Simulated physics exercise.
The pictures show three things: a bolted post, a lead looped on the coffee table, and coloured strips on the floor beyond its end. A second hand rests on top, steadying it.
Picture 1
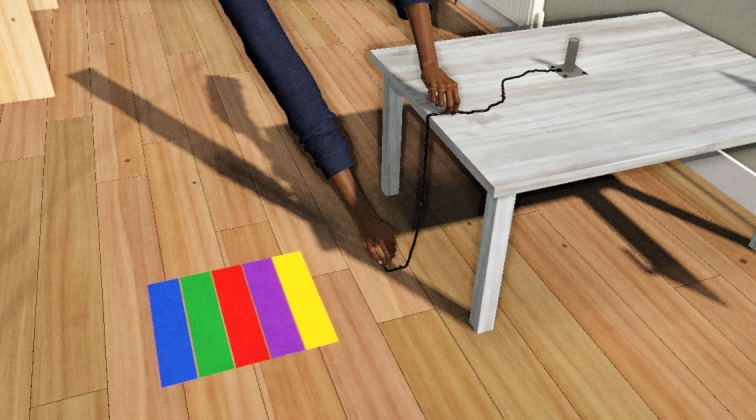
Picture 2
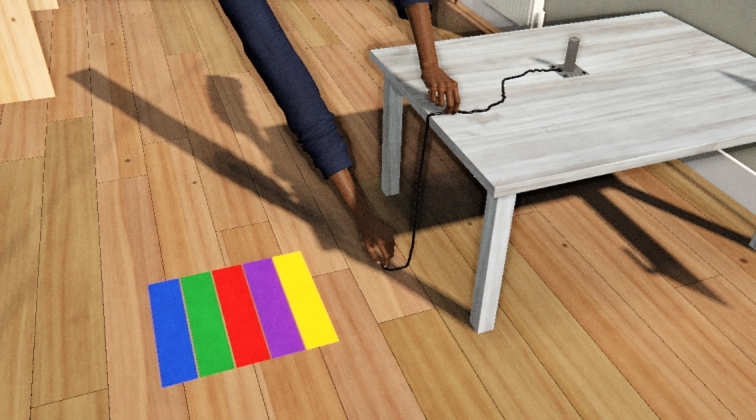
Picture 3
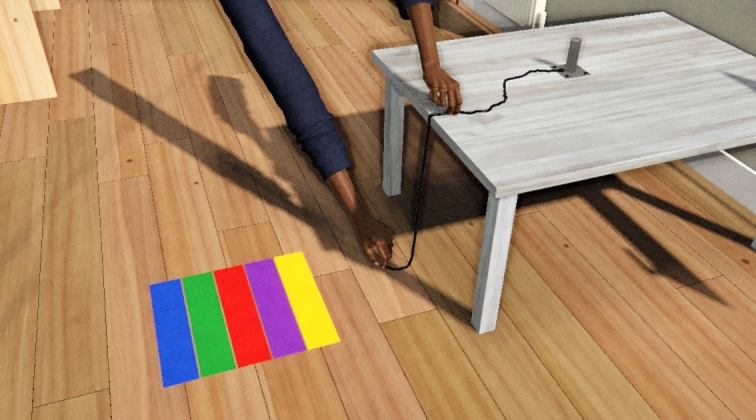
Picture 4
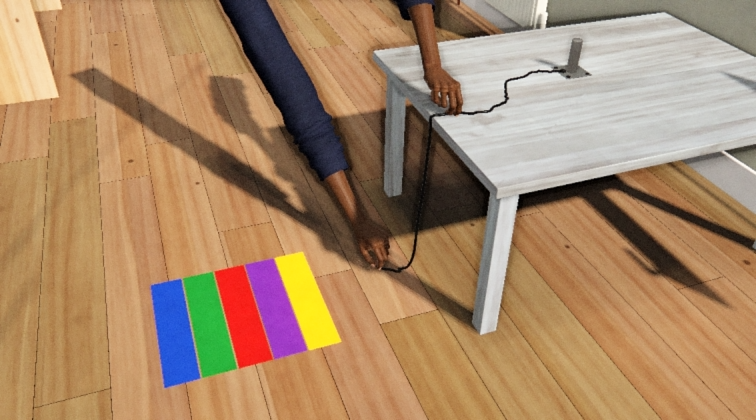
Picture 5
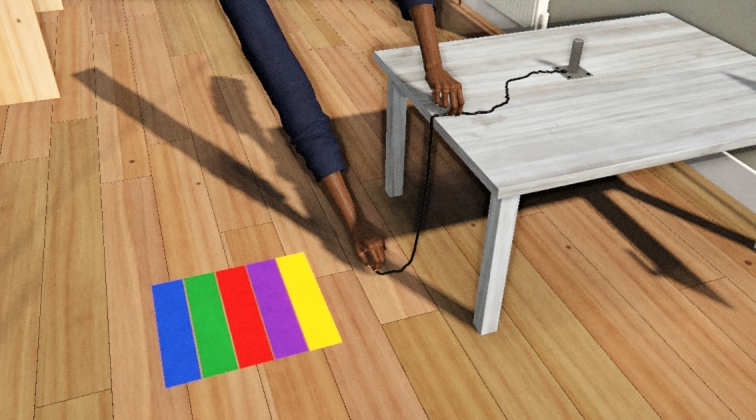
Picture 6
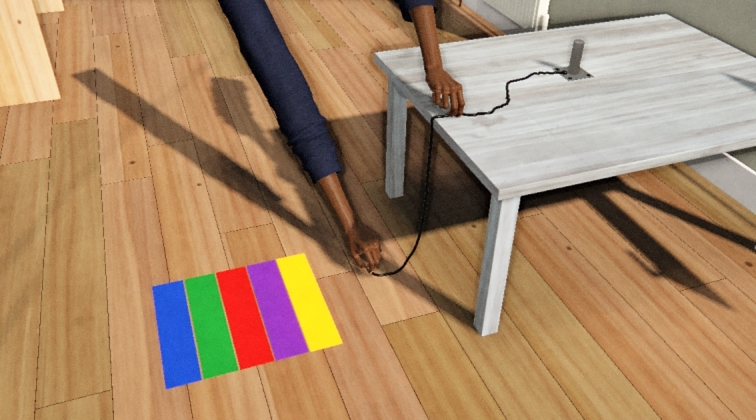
At the start, one hand rests on a black cord at the edge of a pale wooden table while the other holds its lower end near the floor, right of five coloured strips. The lower hand then draws the end slightly left toward the yellow strip, while the upper hand stays put.
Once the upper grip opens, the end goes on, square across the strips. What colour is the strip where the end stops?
It is red.
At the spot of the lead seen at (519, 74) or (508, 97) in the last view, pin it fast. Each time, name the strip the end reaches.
Try one: Red. Try two: Purple.
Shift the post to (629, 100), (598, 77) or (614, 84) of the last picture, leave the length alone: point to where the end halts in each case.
Roughly (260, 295), (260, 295) and (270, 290), try by try.
Soon after, end near (292, 287); over yellow.
After that, end near (259, 295); over purple.
At the stop, end near (239, 299); over red. It halts on the red strip.
